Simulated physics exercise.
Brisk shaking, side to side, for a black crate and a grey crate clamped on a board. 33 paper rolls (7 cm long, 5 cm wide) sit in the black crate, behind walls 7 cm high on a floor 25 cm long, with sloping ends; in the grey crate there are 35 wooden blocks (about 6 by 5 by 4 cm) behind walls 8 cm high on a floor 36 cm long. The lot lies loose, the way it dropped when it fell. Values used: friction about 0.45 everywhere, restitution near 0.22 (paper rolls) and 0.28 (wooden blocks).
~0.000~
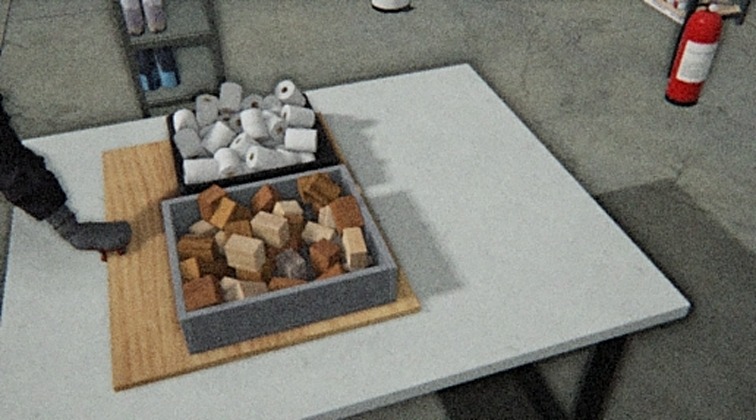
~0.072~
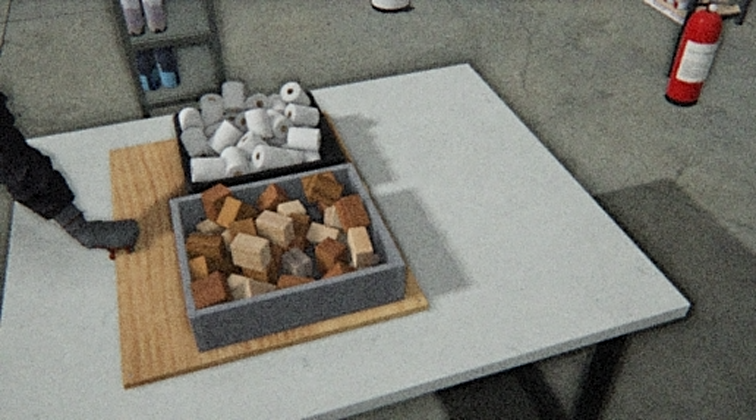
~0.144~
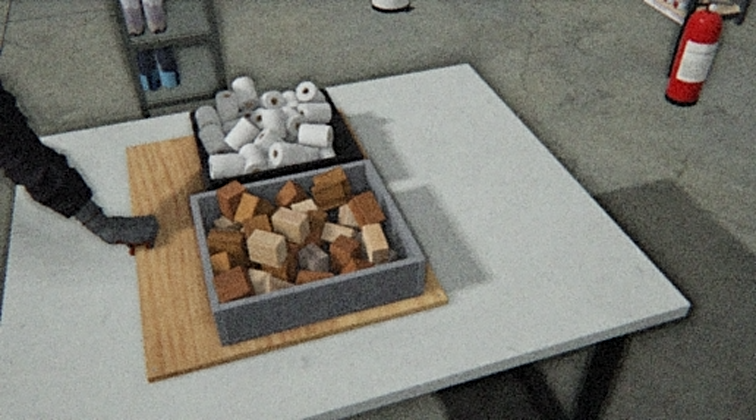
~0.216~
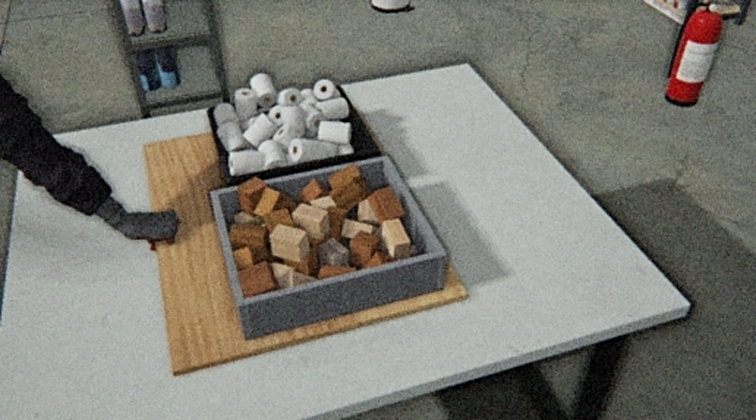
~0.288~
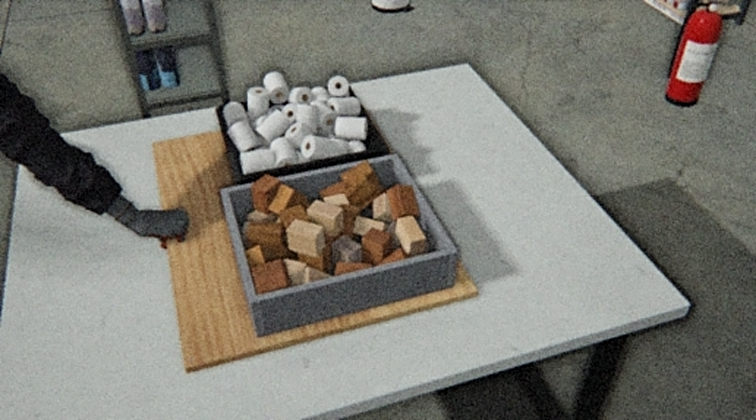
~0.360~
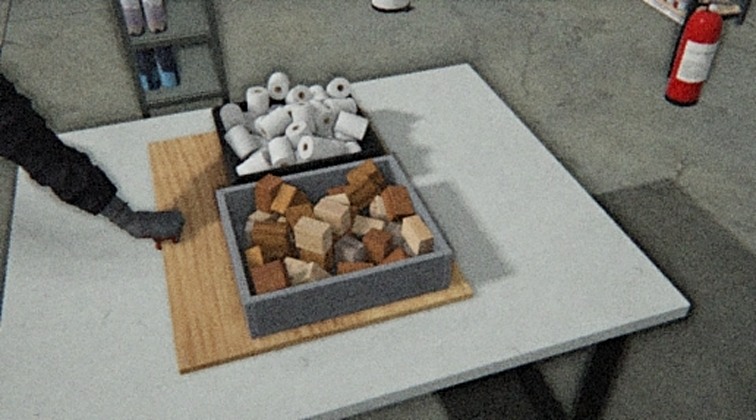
A wooden board carrying a black crate of white paper rolls and a grey crate of wooden blocks slides to the right across a white table, a gloved hand at its left edge. The slide slows, then the board shifts slightly back left as rolls and blocks jostle inside the crates.
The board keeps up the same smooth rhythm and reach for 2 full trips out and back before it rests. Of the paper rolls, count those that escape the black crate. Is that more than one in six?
No.
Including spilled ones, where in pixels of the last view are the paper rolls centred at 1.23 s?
In the last view, the centre sits near (245, 143).
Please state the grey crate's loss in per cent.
For the grey crate, roughly 0 percent.
After 0.58 s, 1 of 33 out of the black crate and 0 of 35 out of the grey crate.
After 0.85 s, 1 of 33 out of the black crate and 0 of 35 out of the grey crate.
After 1.23 s, 1 of 33 out of the black crate and 0 of 35 out of the grey crate.
Outcome (at 1.71 s), 1 of 33 out of the black crate and 0 of 35 out of the grey crate. Asked share, 1 of 33, 3 per cent.
